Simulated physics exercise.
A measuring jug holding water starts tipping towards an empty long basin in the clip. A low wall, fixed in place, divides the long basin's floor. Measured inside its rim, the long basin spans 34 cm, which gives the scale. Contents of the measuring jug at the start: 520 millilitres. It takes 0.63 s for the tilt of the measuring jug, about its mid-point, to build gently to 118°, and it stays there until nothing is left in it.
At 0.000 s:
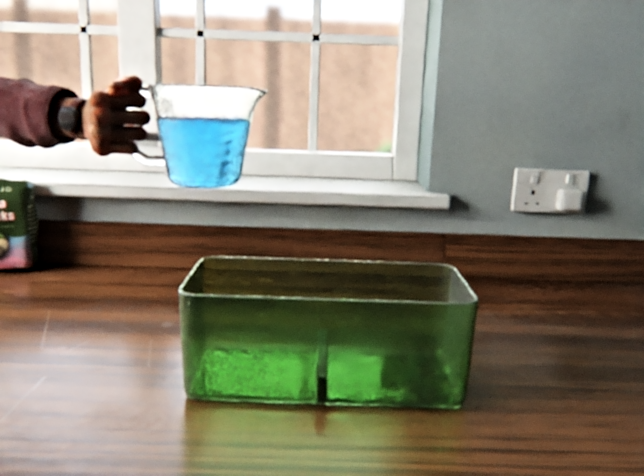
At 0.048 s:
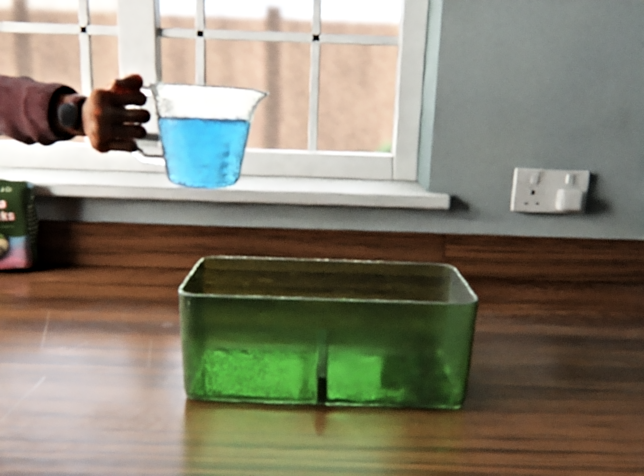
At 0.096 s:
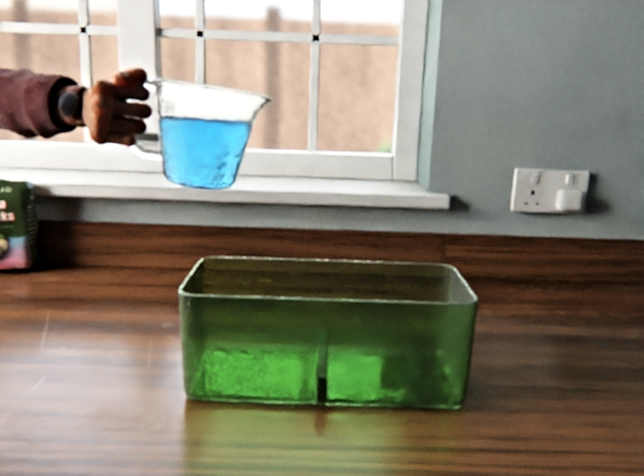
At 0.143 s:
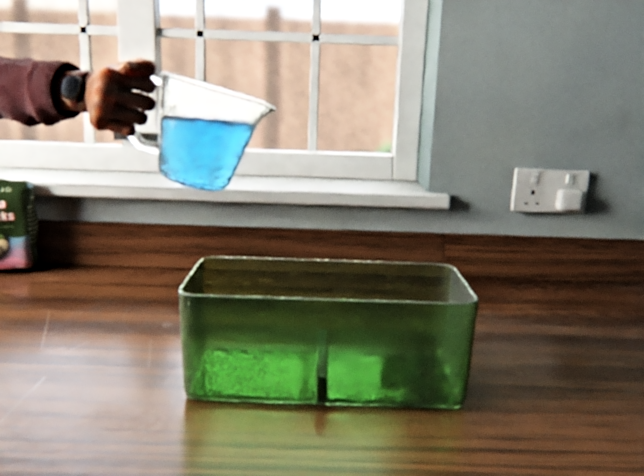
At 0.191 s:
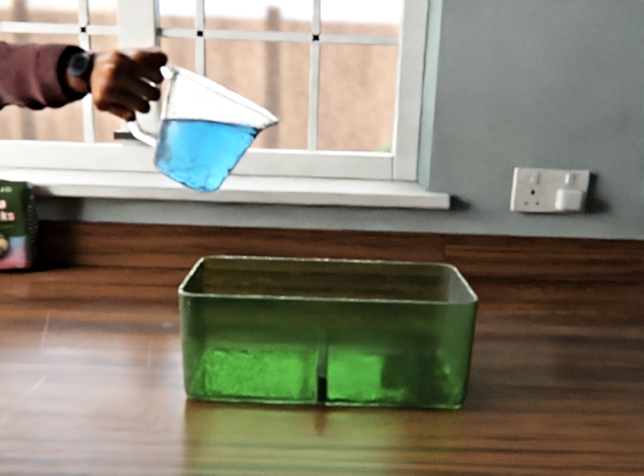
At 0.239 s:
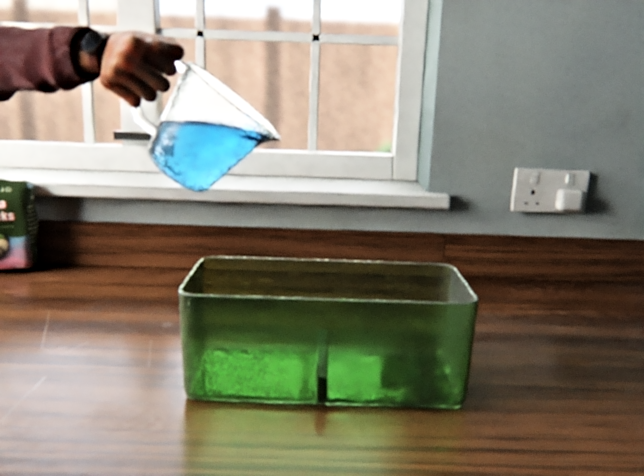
A measuring jug of blue water, held by a hand, tilts rightward above a green basin.
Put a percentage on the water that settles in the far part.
Roughly 22 per cent ends up there.
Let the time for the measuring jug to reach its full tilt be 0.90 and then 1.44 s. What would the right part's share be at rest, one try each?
In turn about 30 and 50 per cent.
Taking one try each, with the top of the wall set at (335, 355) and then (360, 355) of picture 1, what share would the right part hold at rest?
15 per cent first, 15 per cent second.
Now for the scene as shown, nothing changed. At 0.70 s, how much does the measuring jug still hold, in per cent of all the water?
Share remaining: Approx. 1 %.
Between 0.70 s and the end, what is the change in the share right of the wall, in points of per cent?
Net change: A rise of about 10 %.
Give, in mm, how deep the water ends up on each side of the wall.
On the left it stands about 16 mm, on the right about 4 mm.
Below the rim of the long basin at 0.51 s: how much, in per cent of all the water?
I'd estimate some 20 percent of the liquid.
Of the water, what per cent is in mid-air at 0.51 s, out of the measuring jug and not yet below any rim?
I'd put it at about 40 percent.
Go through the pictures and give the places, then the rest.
In the first picture, it leans 0°; its right rim is at (268, 90); the water meets the walls at (161, 115) and (250, 119); the long basin's rim runs from (191, 275) to (465, 284); the wall's top is at (322, 352).
In the second picture, it leans 2°; its right rim is at (269, 92); the water meets the walls at (161, 115) and (250, 119).
In the third picture, it leans 7°; its right rim is at (272, 98); the water meets the walls at (163, 114) and (251, 120).
In the fourth picture, it leans 14°; its right rim is at (277, 108); the water meets the walls at (165, 115) and (254, 122).
In the fifth picture, it leans 25°; its right rim is at (280, 122); the water meets the walls at (166, 119) and (260, 124).
In the sixth picture, it leans 37°; its right rim is at (281, 139); the water meets the walls at (164, 123) and (270, 131).
By 0.51 s the tilt is 107° and 39 per cent is still to pour, 18 is left of the wall and 3 right of it.
By 0.70 s the tilt is 118° and 1 per cent is still to pour, 80 is left of the wall and 11 right of it.
By 0.91 s the tilt is 118° and 0 per cent is still to pour, 75 is left of the wall and 19 right of it.
By 1.13 s the tilt is 118° and 0 per cent is still to pour, 73 is left of the wall and 22 right of it.
At rest 73 per cent lies left of the wall, 22 right of it and 5 outside.
